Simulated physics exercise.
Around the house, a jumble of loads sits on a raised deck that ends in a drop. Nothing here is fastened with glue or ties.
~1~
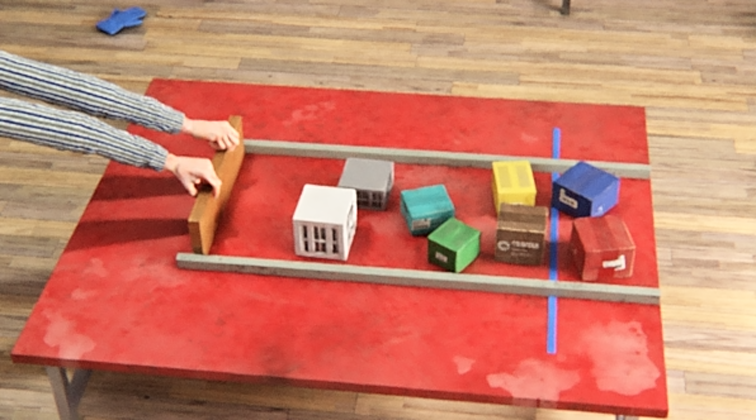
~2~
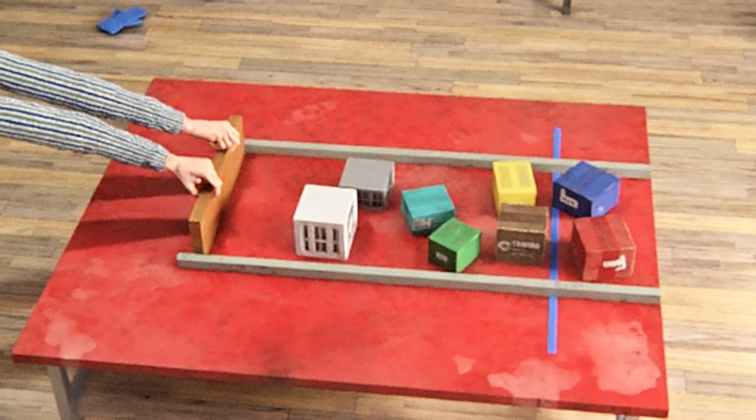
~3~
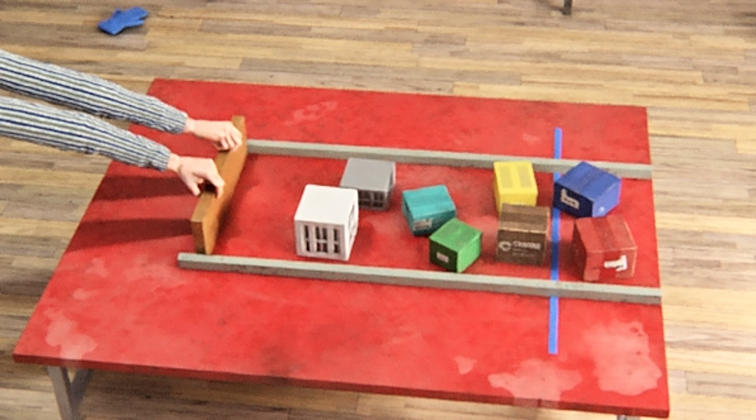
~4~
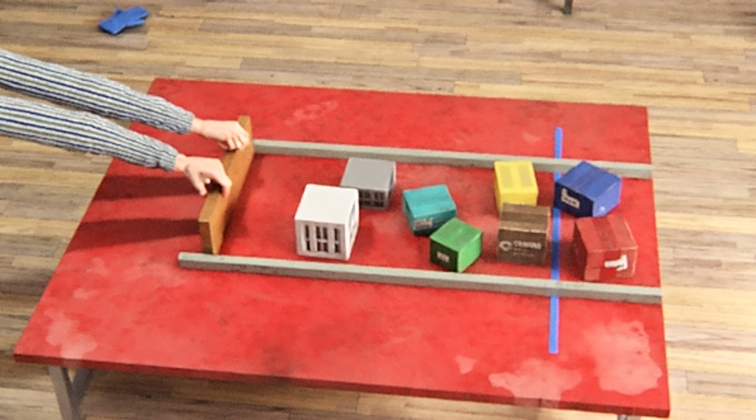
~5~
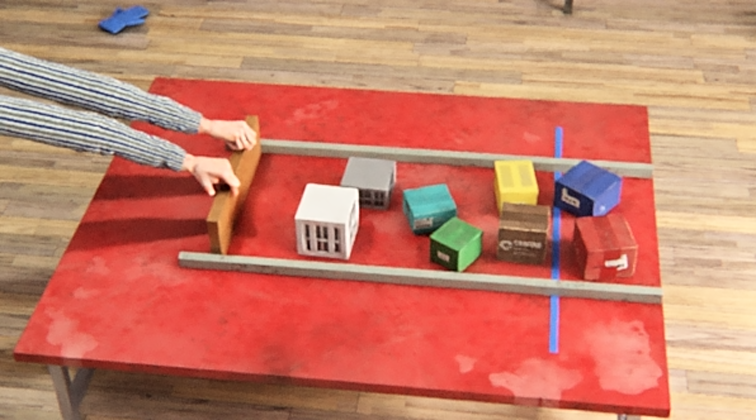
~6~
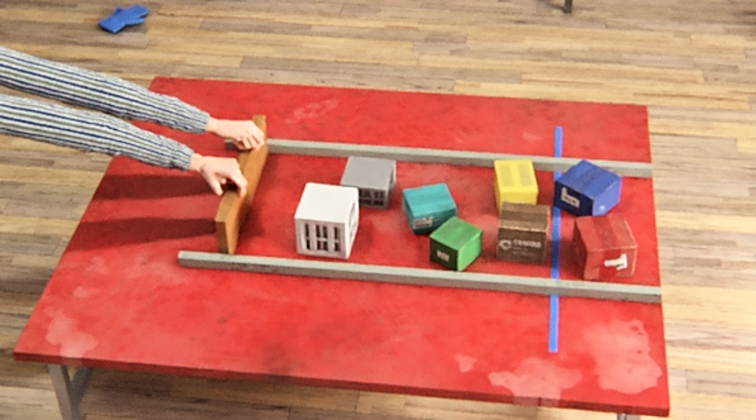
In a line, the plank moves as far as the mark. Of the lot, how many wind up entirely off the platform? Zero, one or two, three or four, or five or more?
Entirely off: Three or four.
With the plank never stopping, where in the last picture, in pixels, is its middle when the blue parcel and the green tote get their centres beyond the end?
The middle is at (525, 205) when it's the blue parcel, and at (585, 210) when it's the green tote.
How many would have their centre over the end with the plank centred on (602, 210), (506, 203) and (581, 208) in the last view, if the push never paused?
First 6, then 1, finally 4.
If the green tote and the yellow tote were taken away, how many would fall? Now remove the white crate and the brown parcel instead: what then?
You'd get 1 in the first case and 1 in the second one.
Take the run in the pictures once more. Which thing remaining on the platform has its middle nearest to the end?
Yellow tote.
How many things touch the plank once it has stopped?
2 in contact.
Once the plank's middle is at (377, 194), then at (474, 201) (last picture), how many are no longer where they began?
Respectively 3 and 8.
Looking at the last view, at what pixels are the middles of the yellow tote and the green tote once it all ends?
You'll find the first one at (638, 191) and the second at (628, 259).
A little later, none off yet; red parcel at rest near (603, 246); blue parcel at rest near (587, 191); brown parcel at rest near (523, 233).
Next, none off yet; red parcel at rest near (603, 246); blue parcel at rest near (587, 191); brown parcel shifted a little near (532, 232).
Later still, none off yet; red parcel shifted about its own width near (666, 253); blue parcel shifted about its own width near (629, 185); brown parcel shifted well along near (614, 236).
When it is over, the number that fall off is three or four; down, brown parcel, blue parcel and red parcel.
